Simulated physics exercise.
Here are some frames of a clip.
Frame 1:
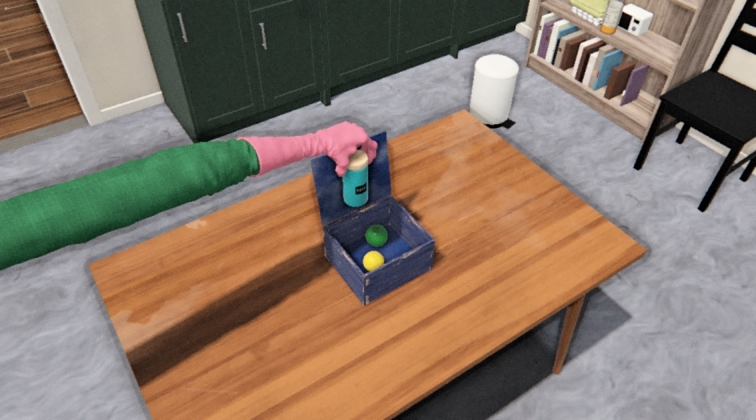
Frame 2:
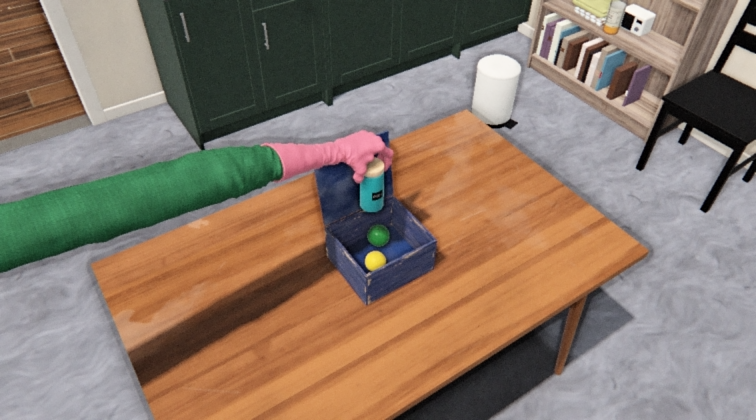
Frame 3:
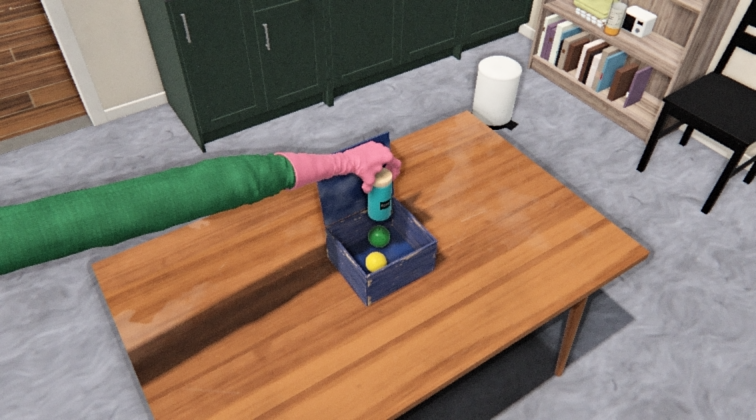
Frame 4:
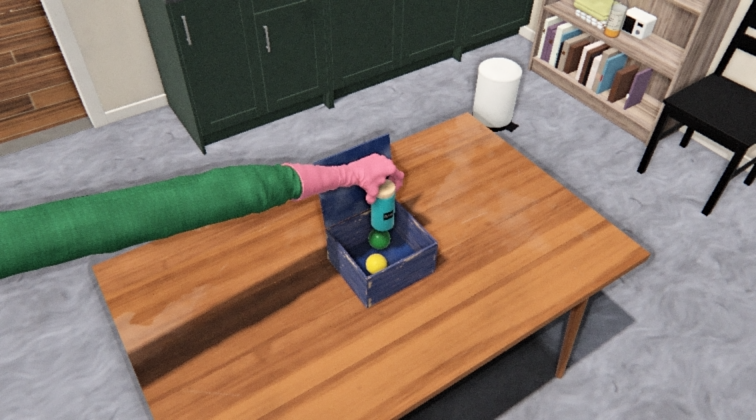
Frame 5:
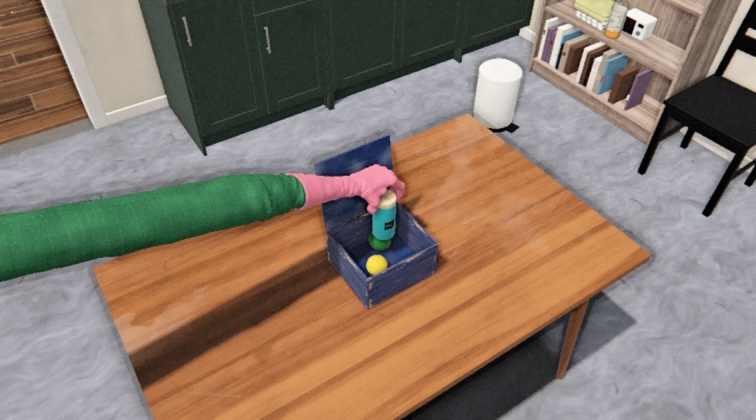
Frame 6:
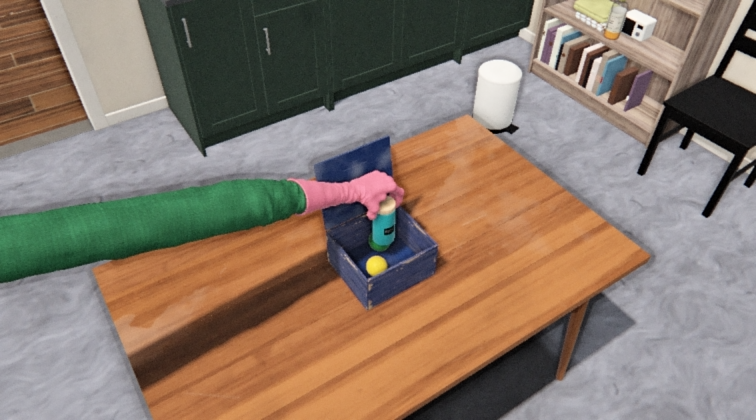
A pink-gloved hand on a green-sleeved arm, reaching in from the left, carries a turquoise jar a short way right and lowers it into an open blue box, still gripping it. The box, holding a green ball and a yellow ball, sits on a wooden table. The room, seen from above by a still camera, has dark green cabinets behind and a bookshelf and black chair at right.
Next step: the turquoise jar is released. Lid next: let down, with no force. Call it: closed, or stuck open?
Closed.
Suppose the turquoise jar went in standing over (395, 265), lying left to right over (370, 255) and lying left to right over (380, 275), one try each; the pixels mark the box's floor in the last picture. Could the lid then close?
Attempt one, it is left gaping; attempt two, it settles down; attempt three, it settles down.
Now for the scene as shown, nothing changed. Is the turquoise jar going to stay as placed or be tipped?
By the end the turquoise jar has leaned over.
Then, 0.70 s later than the last frame, turquoise jar on its side near (381, 266); yellow lemon moved about its own width.
Then, 1.70 s later than the last frame, lid 50° above the rim; turquoise jar on its side near (381, 266); yellow lemon moved about its own width.
When it is over, lid shut; lying over in the box, turquoise jar; moved from the start, yellow lemon; green apple as before. End places, in pixels of the last picture, turquoise jar near (381, 266).
